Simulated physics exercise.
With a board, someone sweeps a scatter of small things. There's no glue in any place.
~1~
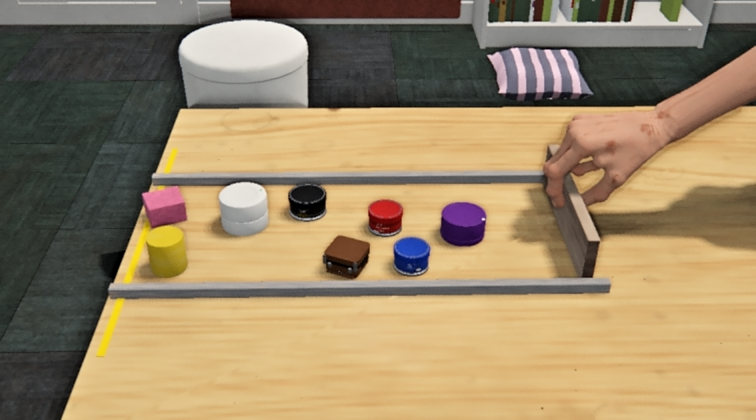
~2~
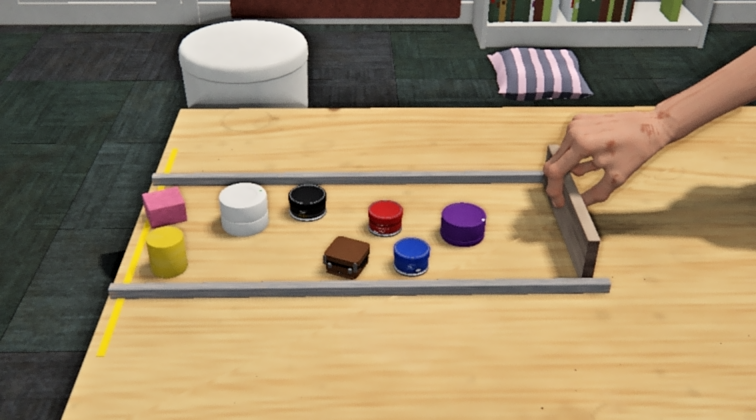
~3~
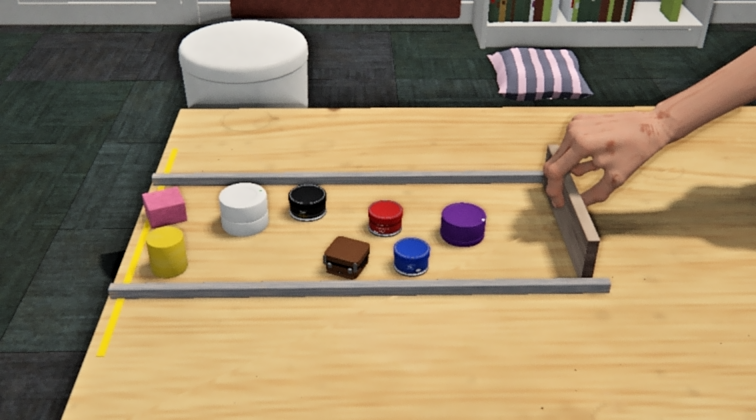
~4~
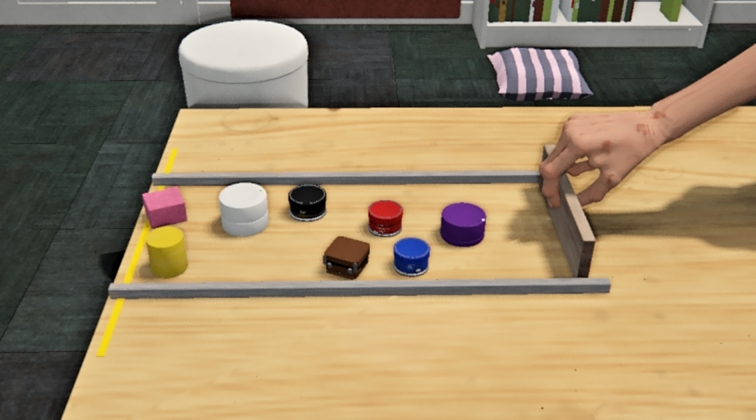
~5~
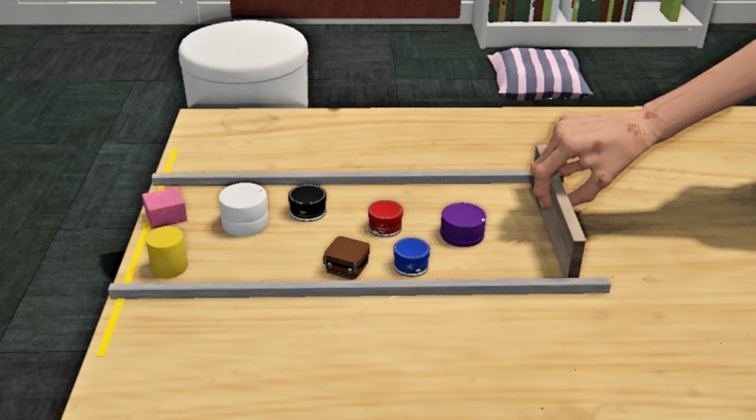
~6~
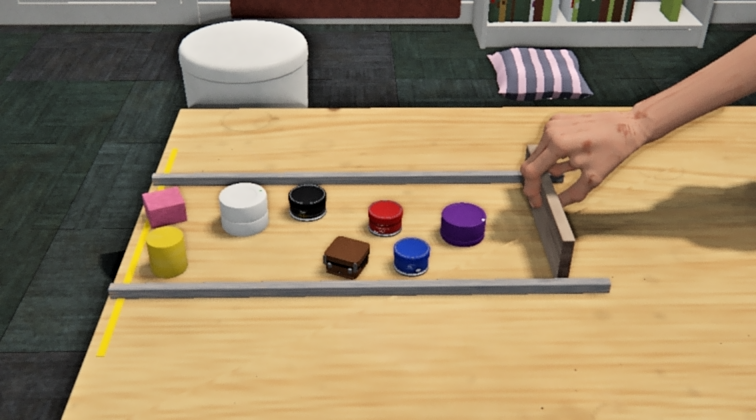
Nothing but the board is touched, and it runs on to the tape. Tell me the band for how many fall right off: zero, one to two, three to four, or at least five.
Missing: Five at minimum.
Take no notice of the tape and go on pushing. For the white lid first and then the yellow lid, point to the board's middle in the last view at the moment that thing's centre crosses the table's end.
First one: Around (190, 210). Other one: Around (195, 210).
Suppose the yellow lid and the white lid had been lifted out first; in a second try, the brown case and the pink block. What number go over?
You'd get 6 in the first case and 6 in the second one.
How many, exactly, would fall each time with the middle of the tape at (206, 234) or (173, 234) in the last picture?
The floor gets 1 the first time and 4 the second.
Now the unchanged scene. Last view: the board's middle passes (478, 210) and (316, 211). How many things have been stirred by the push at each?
First 1 and then 5.
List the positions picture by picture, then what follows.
The first picture shows pink block (165, 207); yellow lid (167, 252); white lid (244, 209); board (568, 209); tape (145, 234).
The second picture shows yellow lid (167, 252); red tin (385, 218).
The third picture shows white lid (244, 210); black pot (308, 203).
The fourth picture shows pink block (165, 208); board (564, 209).
The fifth picture shows yellow lid (167, 252); brown case (347, 259).
The sixth picture shows pink block (165, 208); yellow lid (167, 252); white lid (244, 210); board (546, 209); tape (145, 234).
Early on, none off yet; pink block at rest near (165, 208); yellow lid at rest near (167, 252); white lid at rest near (244, 210).
Finally, the number that fall off is five or more; lost, purple lid, blue pot, red tin, brown case, black pot, white lid, yellow lid and pink block.
